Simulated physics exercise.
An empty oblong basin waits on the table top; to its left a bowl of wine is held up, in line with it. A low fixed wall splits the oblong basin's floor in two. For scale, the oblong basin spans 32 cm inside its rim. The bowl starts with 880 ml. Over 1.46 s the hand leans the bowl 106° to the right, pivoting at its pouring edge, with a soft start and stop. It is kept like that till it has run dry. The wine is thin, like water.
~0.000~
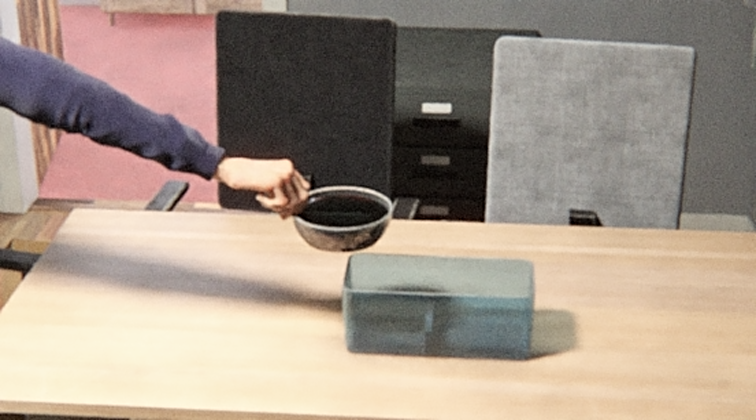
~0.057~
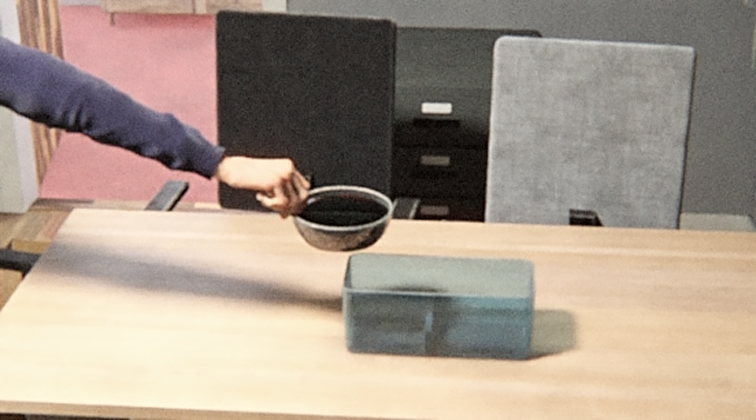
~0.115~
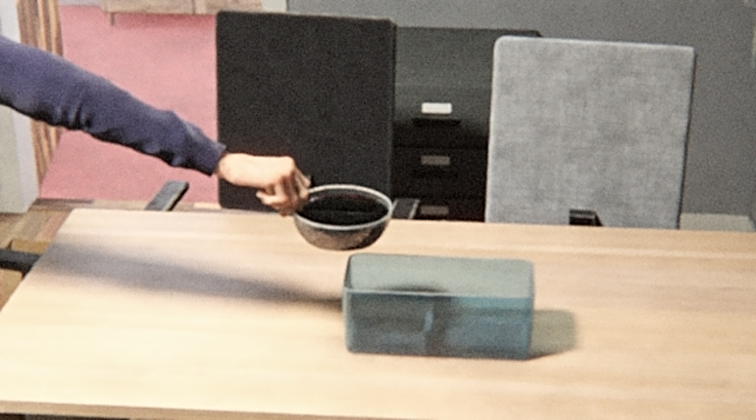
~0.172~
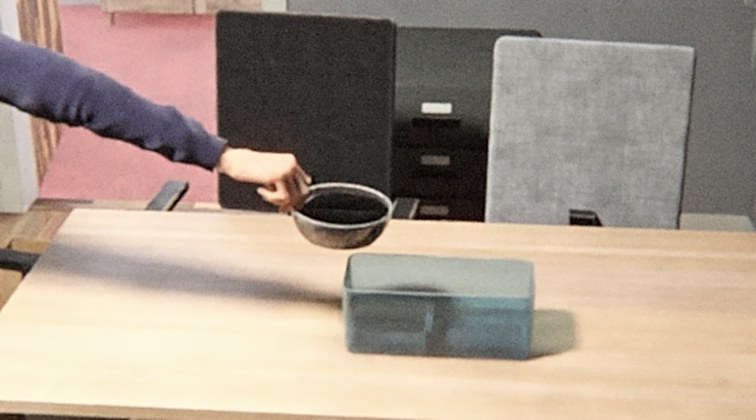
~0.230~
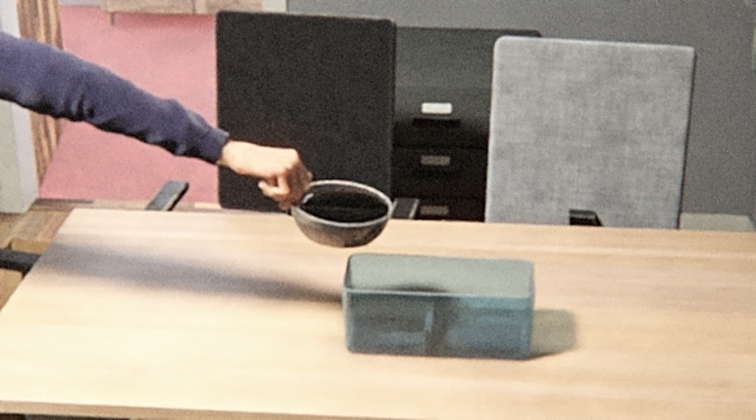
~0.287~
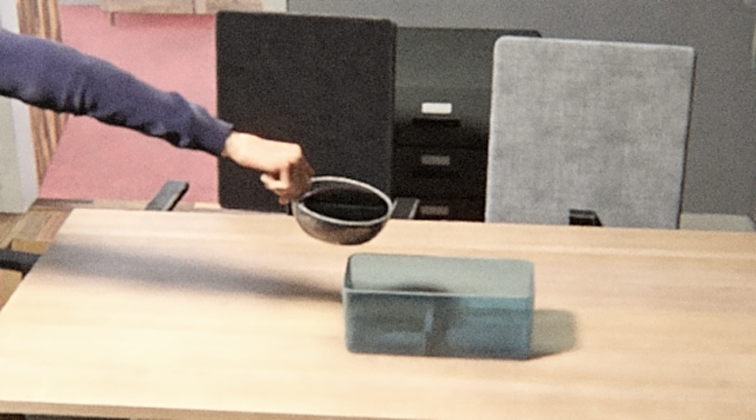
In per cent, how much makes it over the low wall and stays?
About 87 per cent.
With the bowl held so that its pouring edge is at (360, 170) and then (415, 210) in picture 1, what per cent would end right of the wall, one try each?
In turn about 60 and 95 per cent.
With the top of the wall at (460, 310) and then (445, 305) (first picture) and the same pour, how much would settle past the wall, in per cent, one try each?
First 40, then 70 per cent.
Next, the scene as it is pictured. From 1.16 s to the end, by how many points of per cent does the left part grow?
Near 3 in a hundred.
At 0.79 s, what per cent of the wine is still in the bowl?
About 40 per cent.
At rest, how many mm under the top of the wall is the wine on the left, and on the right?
Some 42 mm on the left and 12 mm on the right.
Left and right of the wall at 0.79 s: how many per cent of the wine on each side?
Some 6 per cent left and 16 right.
After 0.79 s the tilt is 60° and 39 per cent is still to pour, 6 is left of the wall and 16 right of it.
After 1.16 s the tilt is 95° and 1 per cent is still to pour, 9 is left of the wall and 81 right of it.
After 1.54 s the tilt is 106° and 0 per cent is still to pour, 10 is left of the wall and 89 right of it.
After 1.96 s the tilt is 106° and 0 per cent is still to pour, 12 is left of the wall and 87 right of it.
In the end 12 per cent lies left of the wall, 87 right of it and 1 outside.
